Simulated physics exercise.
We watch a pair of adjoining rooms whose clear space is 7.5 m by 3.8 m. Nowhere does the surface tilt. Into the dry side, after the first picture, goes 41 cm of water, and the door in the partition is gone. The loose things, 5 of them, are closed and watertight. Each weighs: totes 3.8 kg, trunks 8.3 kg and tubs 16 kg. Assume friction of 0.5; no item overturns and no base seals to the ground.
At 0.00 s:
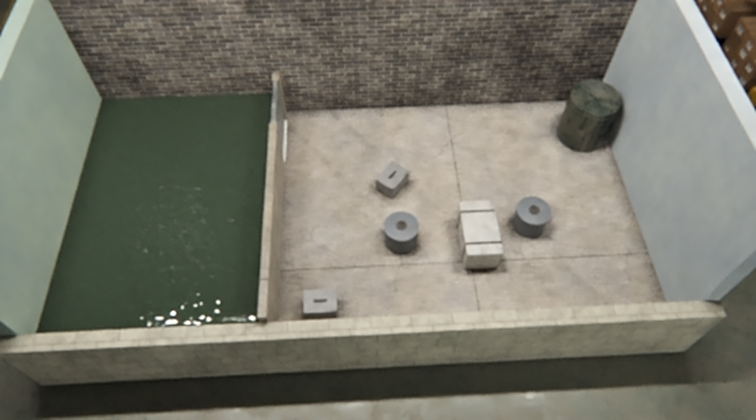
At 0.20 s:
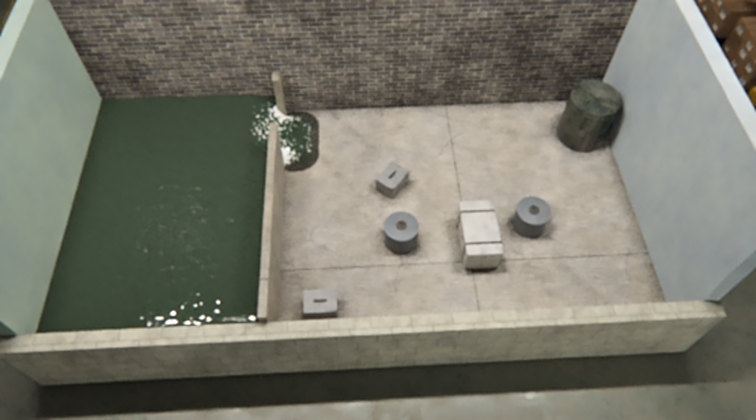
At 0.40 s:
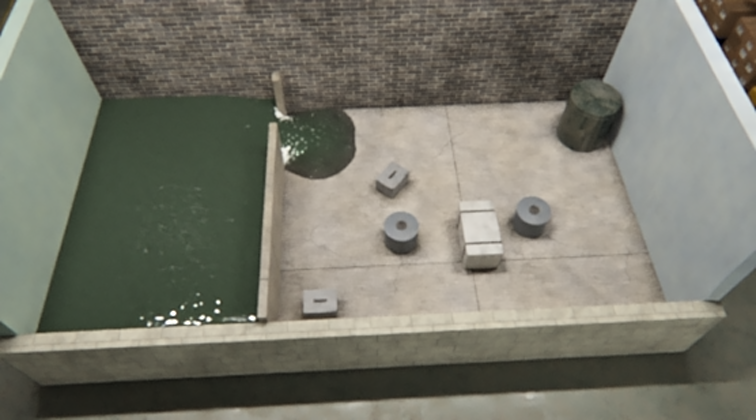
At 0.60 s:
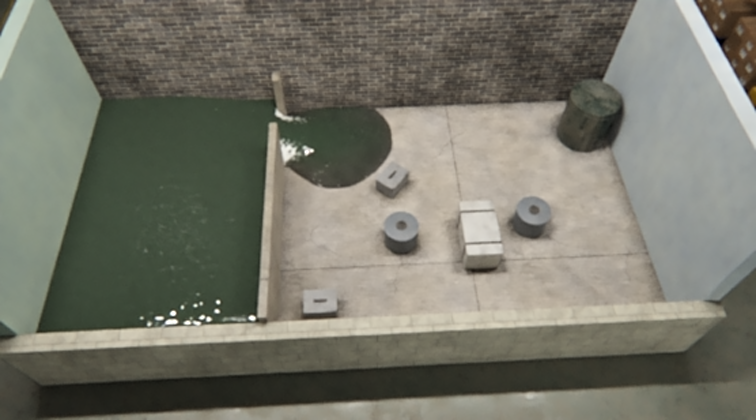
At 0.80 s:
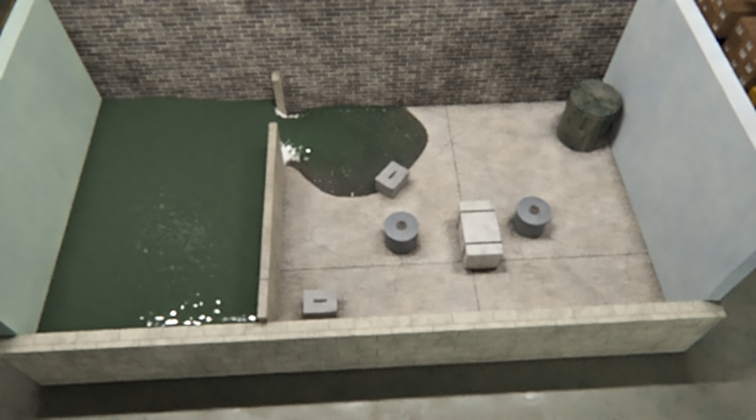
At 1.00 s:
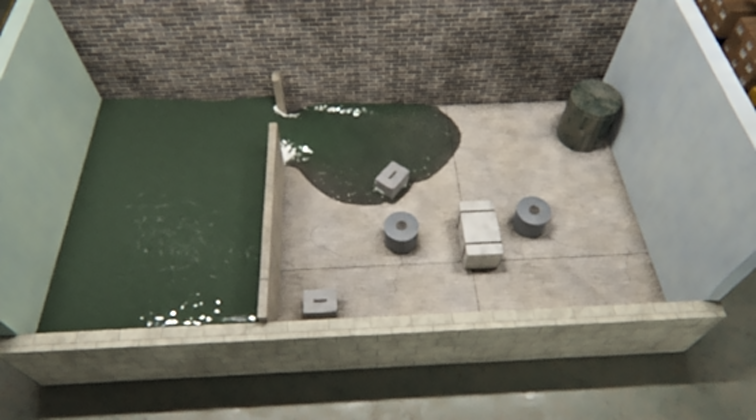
Dark green water spreads through a gap in the partition across the dry floor, around a still grey block.
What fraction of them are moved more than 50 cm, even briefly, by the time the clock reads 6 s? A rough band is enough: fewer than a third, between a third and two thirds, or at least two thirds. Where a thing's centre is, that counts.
I would say between a third and two thirds.
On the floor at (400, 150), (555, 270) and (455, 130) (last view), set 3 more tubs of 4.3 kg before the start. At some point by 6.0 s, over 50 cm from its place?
In the order asked: Crosses the line, stays inside the line, crosses the line.
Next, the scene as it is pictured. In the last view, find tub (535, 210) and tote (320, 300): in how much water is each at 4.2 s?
About 5 and 0 cm.
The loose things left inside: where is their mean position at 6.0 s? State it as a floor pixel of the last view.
They're centred close to (441, 270).
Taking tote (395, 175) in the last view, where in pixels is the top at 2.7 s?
Position: About (461, 221).
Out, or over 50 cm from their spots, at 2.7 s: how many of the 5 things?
I get 1.
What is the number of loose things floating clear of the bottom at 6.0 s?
The count is 3.
After 1.4 s 0 of 5 are over 50 cm from their spots; 0 afloat.
After 2.7 s 1 of 5 are over 50 cm from their spots; 1 afloat.
After 4.2 s 2 of 5 are over 50 cm from their spots; 0 afloat.
After 6.0 s 2 of 5 are over 50 cm from their spots, and 2 have been at some point; 3 afloat.
